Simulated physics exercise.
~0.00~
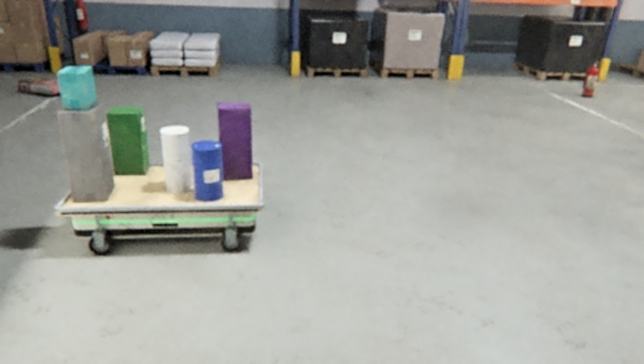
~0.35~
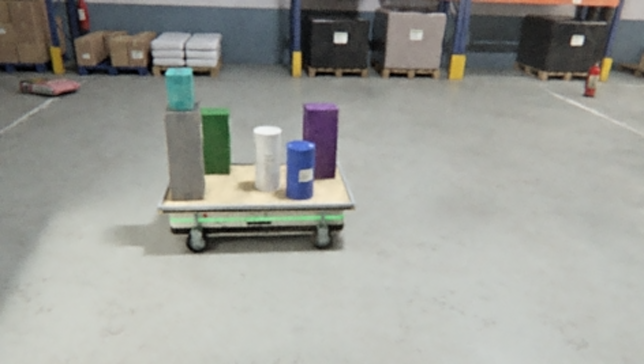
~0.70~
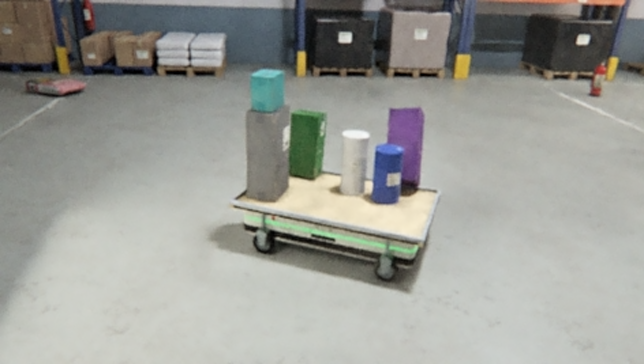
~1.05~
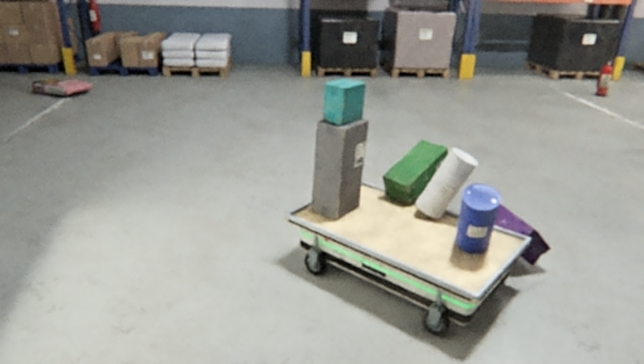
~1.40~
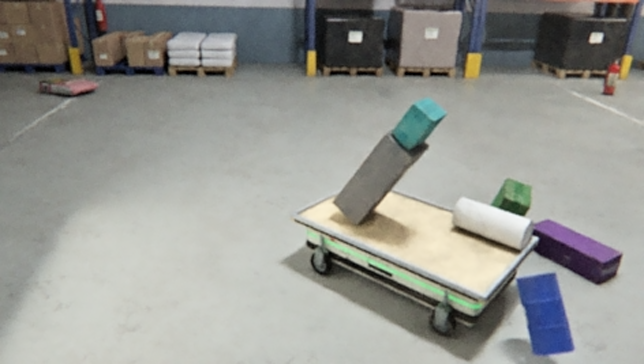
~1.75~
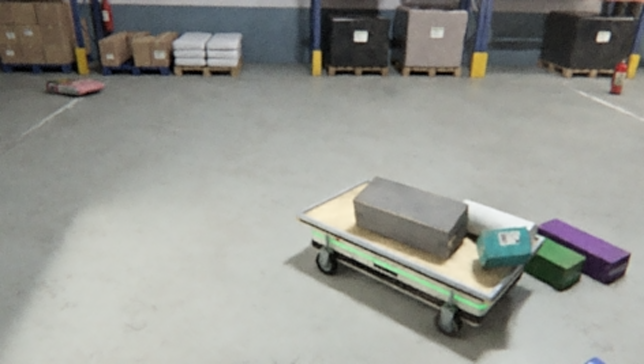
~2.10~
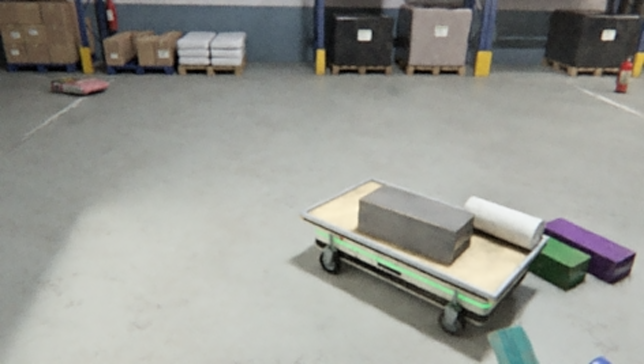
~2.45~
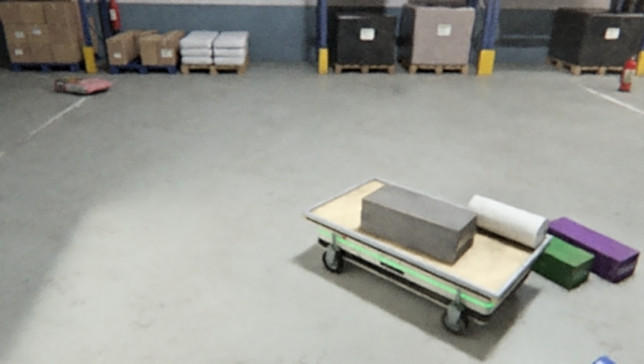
In a warehouse with a smooth grey floor, seen from slightly above, a low wheeled cart stands at left before pallets and racking along the back wall. It carries a tall grey box with a turquoise box on top, a green box, a white canister, a blue canister and a purple box. The cart rolls right, then swings toward the viewer and stops as the load topples rightward. The purple, green and blue pieces fall to the floor, and the turquoise box tumbles off after them. The grey box and white canister end lying on the deck.
